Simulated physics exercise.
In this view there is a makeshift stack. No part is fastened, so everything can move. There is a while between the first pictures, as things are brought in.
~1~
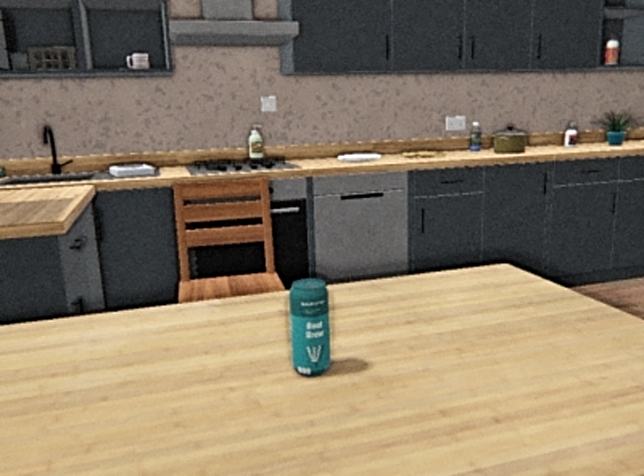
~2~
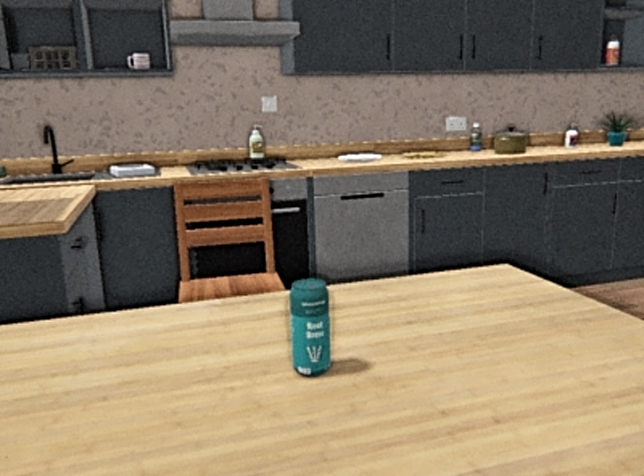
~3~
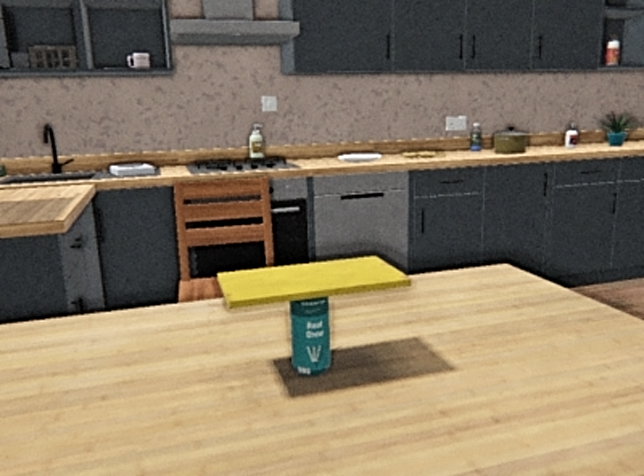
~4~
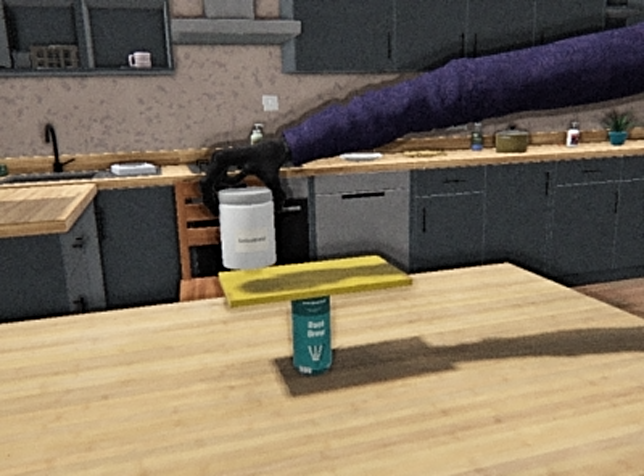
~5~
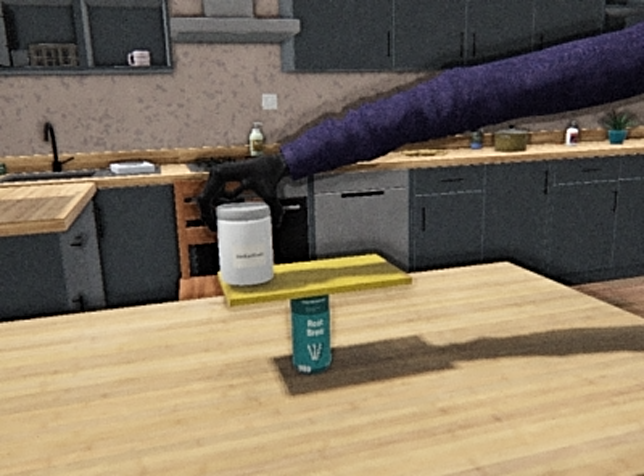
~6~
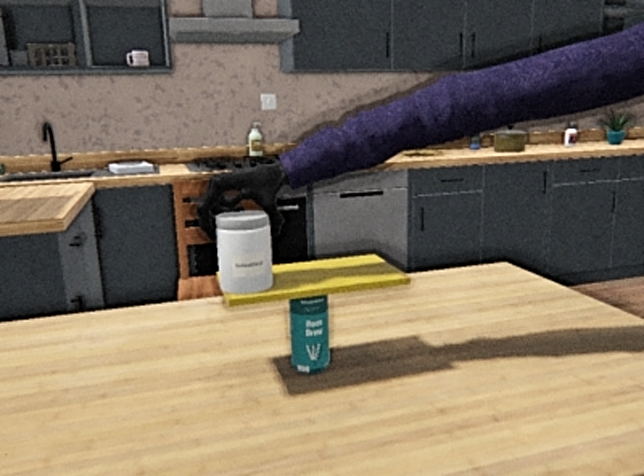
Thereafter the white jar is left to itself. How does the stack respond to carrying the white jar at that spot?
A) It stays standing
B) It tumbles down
Option B: It tumbles down.
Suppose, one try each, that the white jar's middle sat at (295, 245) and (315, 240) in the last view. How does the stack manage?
In case one it stays upright, while in case two it stays upright.
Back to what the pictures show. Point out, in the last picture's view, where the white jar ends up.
In the final view it sits at roughly (189, 381).
Then, 0.40 s on from there, white jar now fallen; yellow board on its side.
Then, 0.60 s on from there, yellow board now fallen.
In the end, fallen, white jar and yellow board; turquoise can unmoved. At the end, from the last picture's camera, white jar near (189, 381). The stack loses its balance.
